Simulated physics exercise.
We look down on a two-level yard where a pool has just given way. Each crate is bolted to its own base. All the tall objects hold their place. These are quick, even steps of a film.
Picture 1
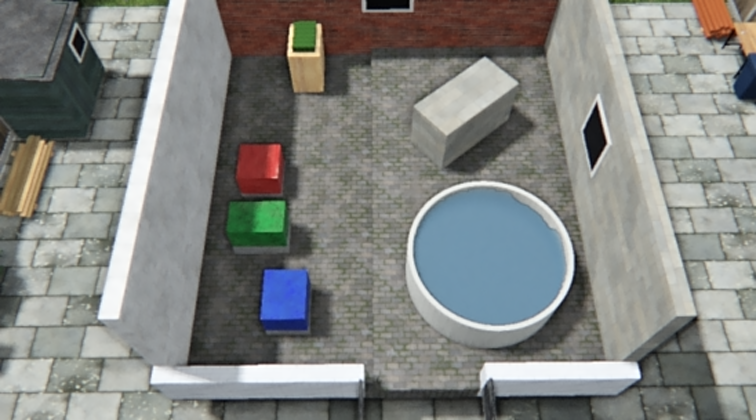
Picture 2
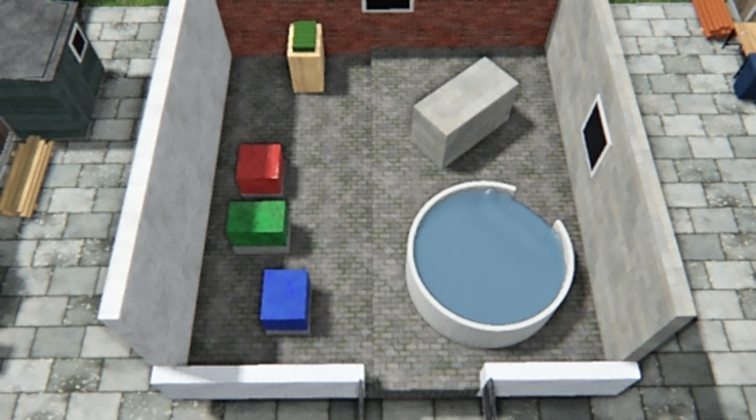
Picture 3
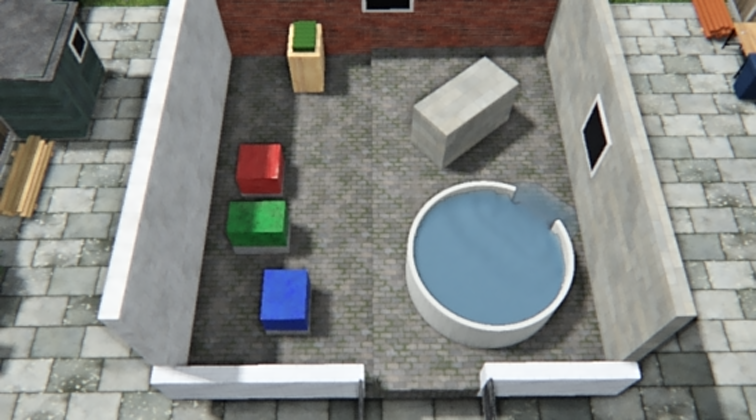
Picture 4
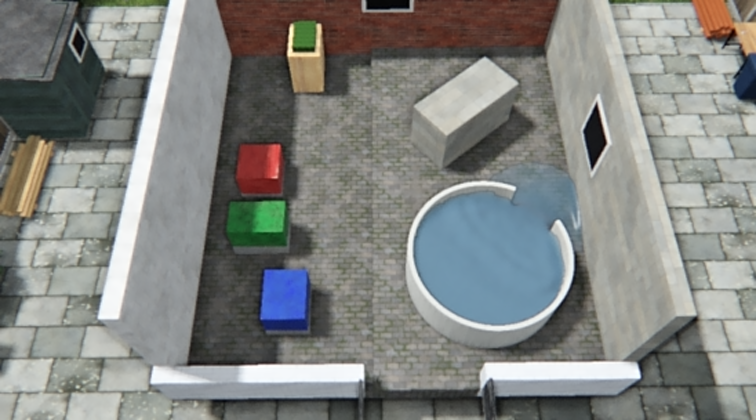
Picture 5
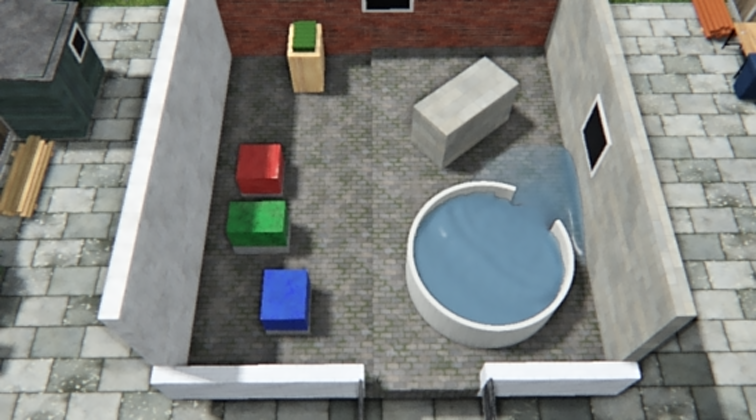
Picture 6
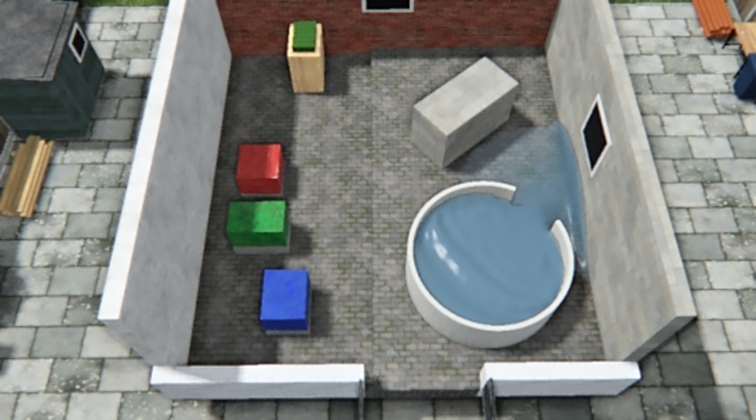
The footage shows a walled yard with red, green and blue boxes and a round pool, whose far-right side opens; water pours through the gap, reaches the right wall and spreads along it toward the grey block.
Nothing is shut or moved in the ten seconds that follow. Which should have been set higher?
One by one: The blue crate keeps dry; the red crate is soaked; the green crate keeps dry.
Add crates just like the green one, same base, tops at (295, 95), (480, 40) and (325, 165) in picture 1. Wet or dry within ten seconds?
One after the other: Remains dry, takes water, stays dry.
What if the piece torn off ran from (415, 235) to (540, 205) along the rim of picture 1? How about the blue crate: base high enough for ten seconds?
Blue crate is topped.
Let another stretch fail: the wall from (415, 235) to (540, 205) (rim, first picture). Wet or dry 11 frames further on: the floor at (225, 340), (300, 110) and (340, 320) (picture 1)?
In turn: Free of water, wet, dry.
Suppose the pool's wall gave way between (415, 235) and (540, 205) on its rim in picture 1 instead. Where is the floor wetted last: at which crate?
Last comes the one in blue.
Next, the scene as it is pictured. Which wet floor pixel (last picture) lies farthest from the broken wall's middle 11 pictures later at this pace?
Roughly at (392, 49).
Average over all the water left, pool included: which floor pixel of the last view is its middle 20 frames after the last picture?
Near (486, 198).
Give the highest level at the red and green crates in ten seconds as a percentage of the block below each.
About 250 and 50 per cent.
A moment on, water covers 15 % of the floor; the blue crate not reached, the red crate not reached, the green crate not reached.
Next, water covers 25 % of the floor; the blue crate not reached, the red crate not reached, the green crate not reached.
Then, water covers 45 % of the floor; the blue crate not reached, the red crate not reached, the green crate not reached.
Later, water covers 85 % of the floor; the blue crate water round its plinth, the red crate water round its plinth, the green crate water round its plinth.
In the end, water covers 95 % of the floor; the blue crate stayed above the water, the red crate was topped, the green crate stayed above the water.
